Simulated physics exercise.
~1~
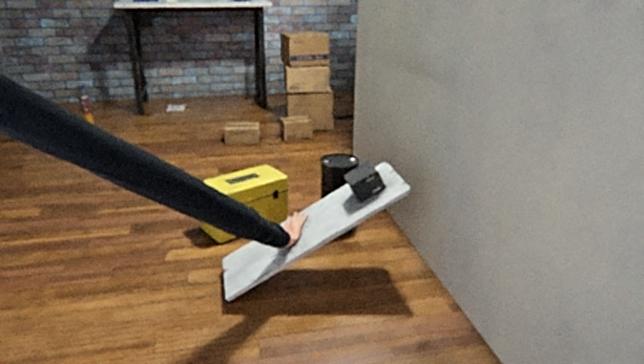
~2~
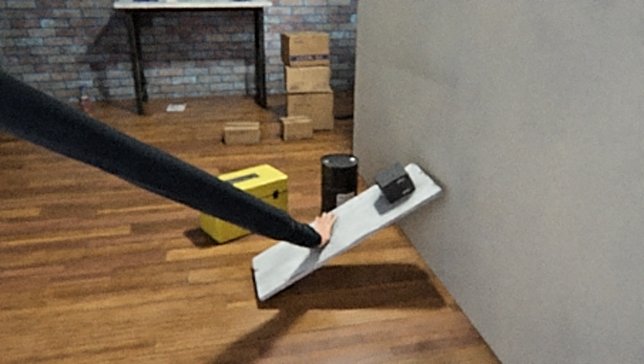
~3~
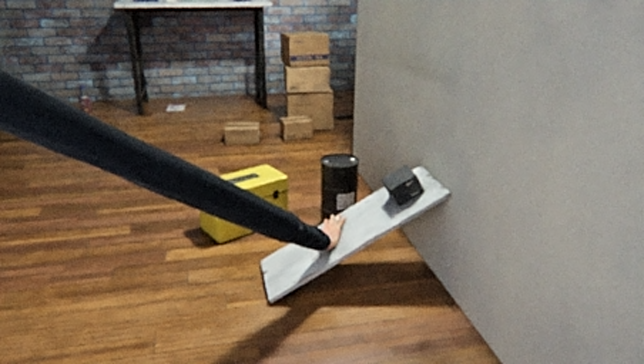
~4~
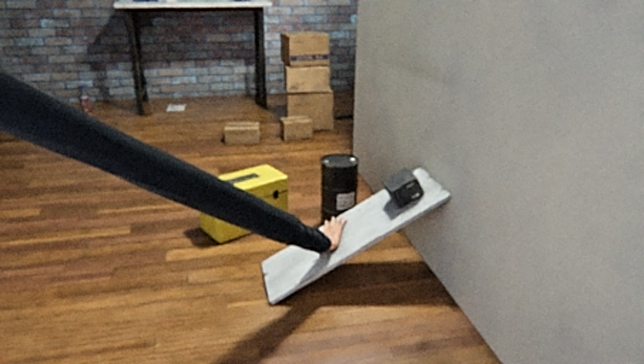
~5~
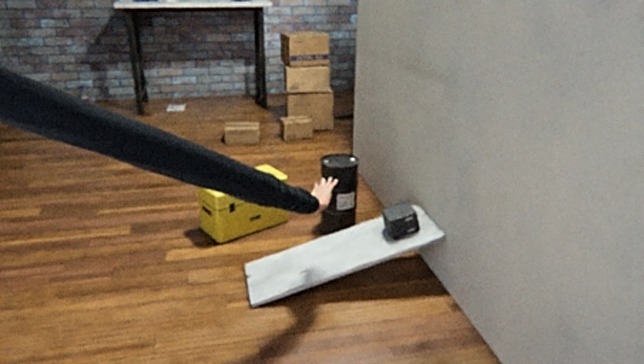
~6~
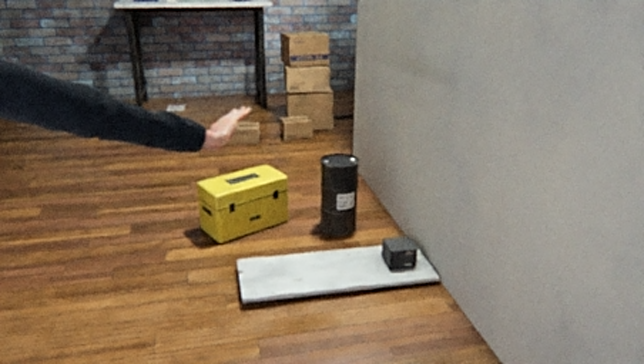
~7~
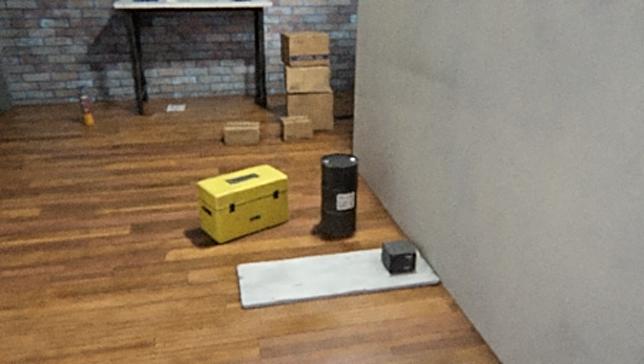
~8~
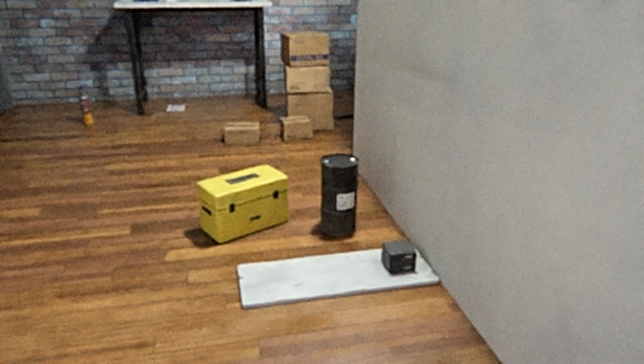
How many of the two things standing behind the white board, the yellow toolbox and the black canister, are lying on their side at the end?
None of them are; the yellow toolbox and the black canister both still stand upright where they were.
